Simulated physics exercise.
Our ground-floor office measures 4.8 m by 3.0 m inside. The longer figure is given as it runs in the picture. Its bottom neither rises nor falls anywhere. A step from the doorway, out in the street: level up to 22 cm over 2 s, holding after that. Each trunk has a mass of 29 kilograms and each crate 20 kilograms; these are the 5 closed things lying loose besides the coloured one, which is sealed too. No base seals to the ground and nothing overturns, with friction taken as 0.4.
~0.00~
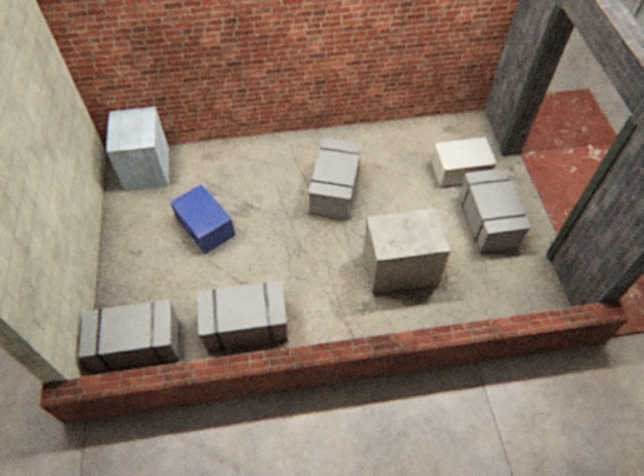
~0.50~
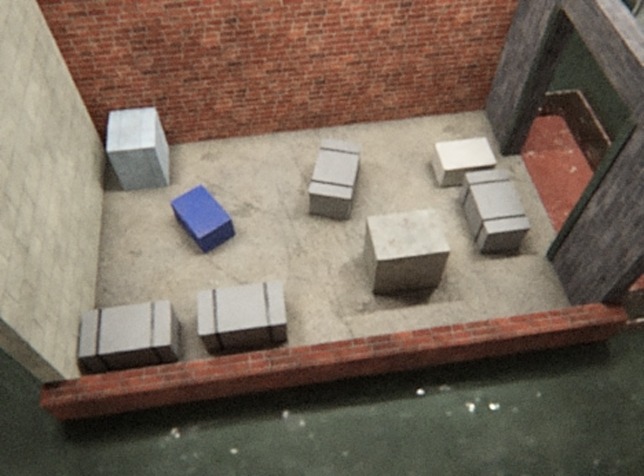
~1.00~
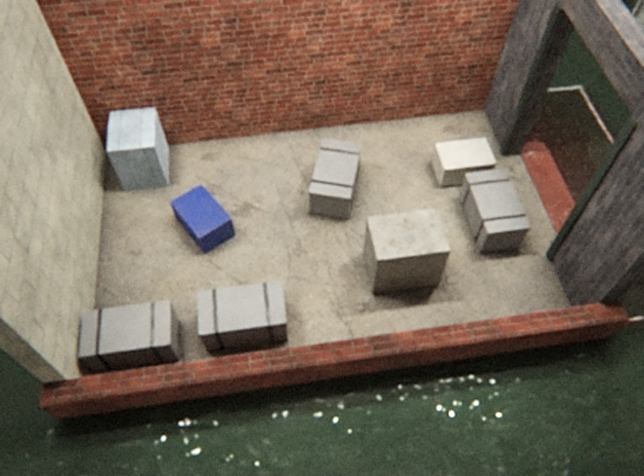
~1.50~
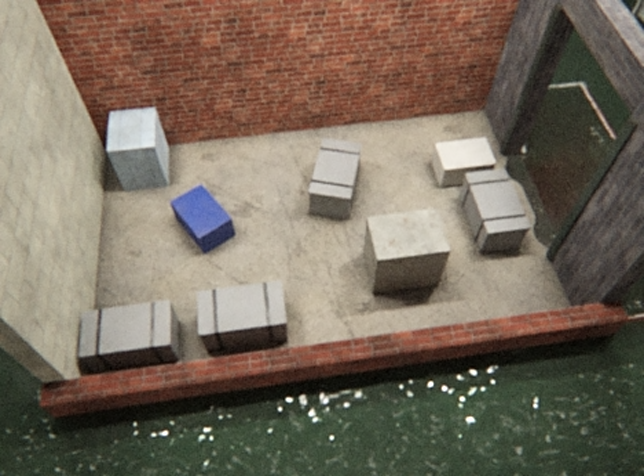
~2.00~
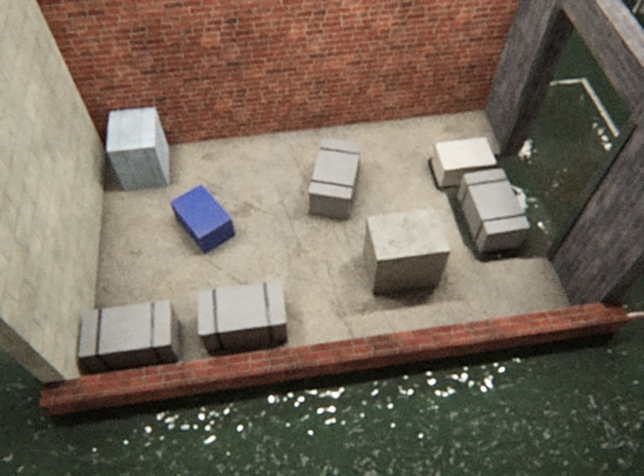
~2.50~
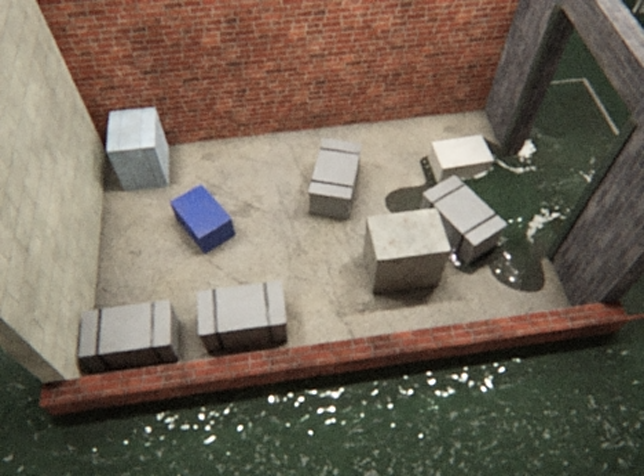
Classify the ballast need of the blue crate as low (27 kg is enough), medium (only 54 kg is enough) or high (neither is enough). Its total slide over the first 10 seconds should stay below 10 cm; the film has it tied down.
Medium.
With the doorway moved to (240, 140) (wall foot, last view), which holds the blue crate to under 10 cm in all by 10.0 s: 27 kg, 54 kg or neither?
Then only the heavier mass works.
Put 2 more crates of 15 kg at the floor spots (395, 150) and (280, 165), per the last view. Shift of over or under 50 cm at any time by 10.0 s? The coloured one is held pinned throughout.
Order as asked: Goes beyond / goes beyond.
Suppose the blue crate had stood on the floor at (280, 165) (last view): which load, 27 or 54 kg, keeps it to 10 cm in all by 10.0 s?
Looking at the loads, only the heavier keeps it.
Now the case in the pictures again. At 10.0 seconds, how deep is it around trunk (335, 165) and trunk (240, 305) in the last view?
13 and 14 cm.
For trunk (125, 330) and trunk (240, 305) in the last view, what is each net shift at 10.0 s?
They've ended up 50 cm and 40 cm away, in that order.
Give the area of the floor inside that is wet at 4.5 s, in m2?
About 9.0 m2 is covered.
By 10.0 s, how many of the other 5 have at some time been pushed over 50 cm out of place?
By my tally, 3.
After 3.5 s the blue crate would be 0 cm from its start with 27 kg and 0 cm from its start with 54 kg; 0 cm of water round it then.
After 4.5 s the blue crate would be 0 cm from its start with 27 kg and 0 cm from its start with 54 kg; 0 cm of water round it then.
After 7.0 s the blue crate would be 17 cm from its start with 27 kg and 0 cm from its start with 54 kg; 8 cm of water round it then.
After 10.0 s the blue crate would be 86 cm from its start with 27 kg and 0 cm from its start with 54 kg; 14 cm of water round it then.
